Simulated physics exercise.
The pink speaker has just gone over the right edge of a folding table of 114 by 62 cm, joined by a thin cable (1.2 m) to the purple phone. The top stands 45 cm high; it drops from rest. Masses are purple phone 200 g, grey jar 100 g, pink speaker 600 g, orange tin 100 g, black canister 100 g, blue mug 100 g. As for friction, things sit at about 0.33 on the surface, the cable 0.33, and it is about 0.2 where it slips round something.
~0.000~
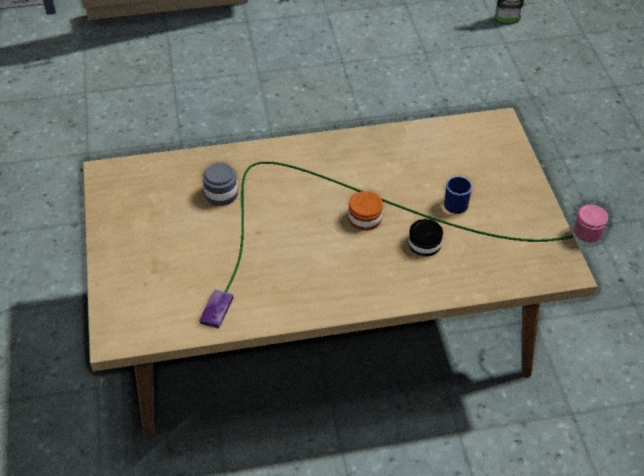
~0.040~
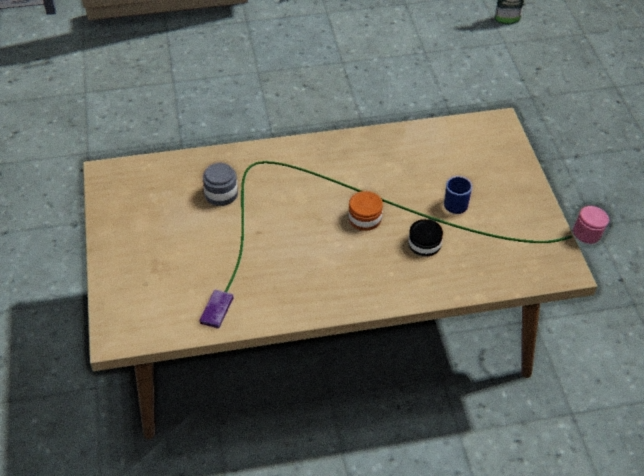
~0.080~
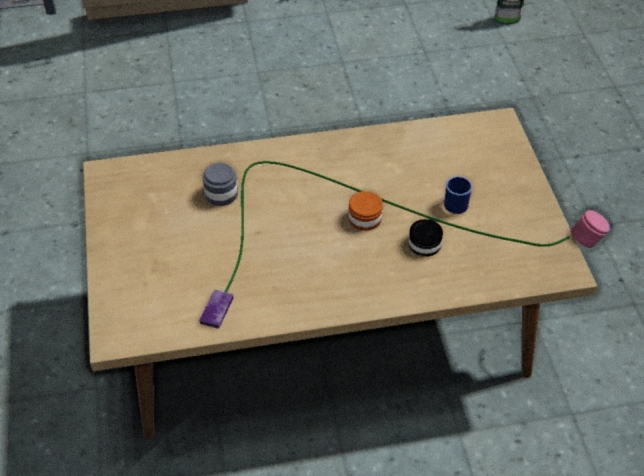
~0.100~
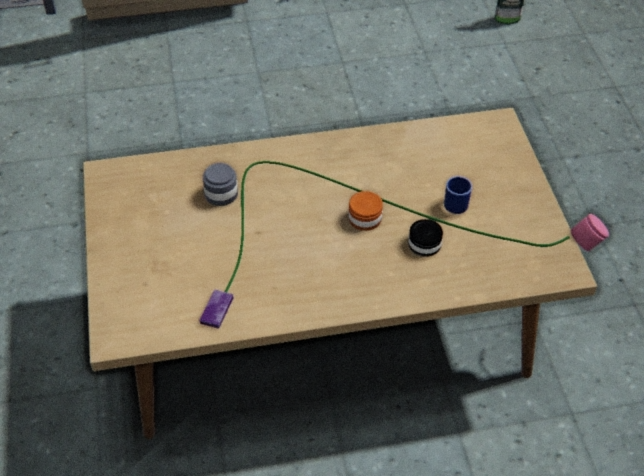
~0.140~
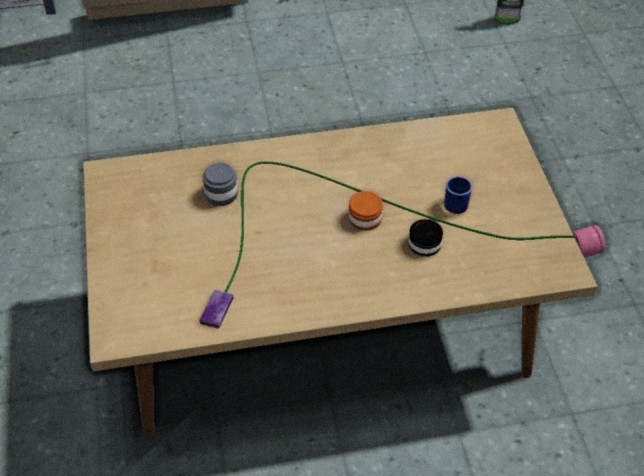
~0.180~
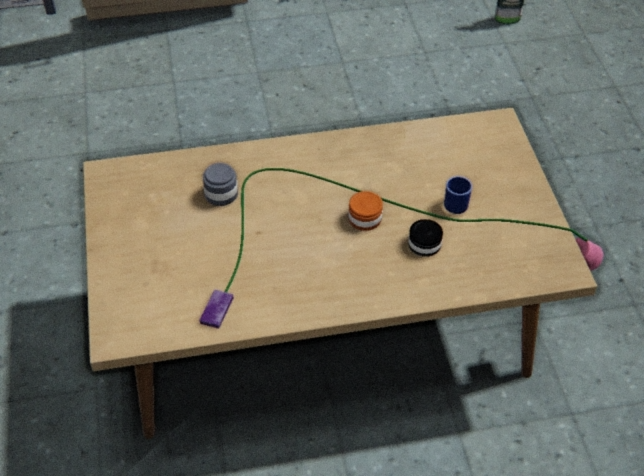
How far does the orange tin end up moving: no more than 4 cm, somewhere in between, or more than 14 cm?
It should come to rest at a great distance.
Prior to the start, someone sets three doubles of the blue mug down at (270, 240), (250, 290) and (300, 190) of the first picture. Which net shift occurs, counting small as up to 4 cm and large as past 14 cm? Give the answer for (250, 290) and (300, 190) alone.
Result, in order: Minor / major.
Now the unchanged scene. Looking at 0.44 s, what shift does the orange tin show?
By then the orange tin has moved close to 15 cm.
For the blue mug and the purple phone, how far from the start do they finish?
Blue mug: 0 cm; purple phone: 8 cm.
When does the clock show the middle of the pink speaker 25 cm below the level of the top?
0.28 s.
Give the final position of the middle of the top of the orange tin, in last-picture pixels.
In the last view, the top sits at about (420, 283).
By 0.4 s, the cable's tail end at (261, 296); orange tin 13 cm off its start, purple phone 6 cm off its start, pink speaker over the edge.
By 0.7 s, the cable's tail end at (271, 294); orange tin 26 cm off its start, purple phone 8 cm off its start, pink speaker over the edge.
By 0.9 s, the cable's tail end at (271, 294); orange tin 27 cm off its start at (420, 283), purple phone 8 cm off its start at (249, 292), pink speaker over the edge.
By 1.2 s, the cable's tail end at (271, 294); orange tin 27 cm off its start, purple phone 8 cm off its start, pink speaker over the edge.
By 2.4 s, the cable's tail end at (271, 294); orange tin 27 cm off its start at (420, 283), purple phone 8 cm off its start at (249, 292), pink speaker over the edge.
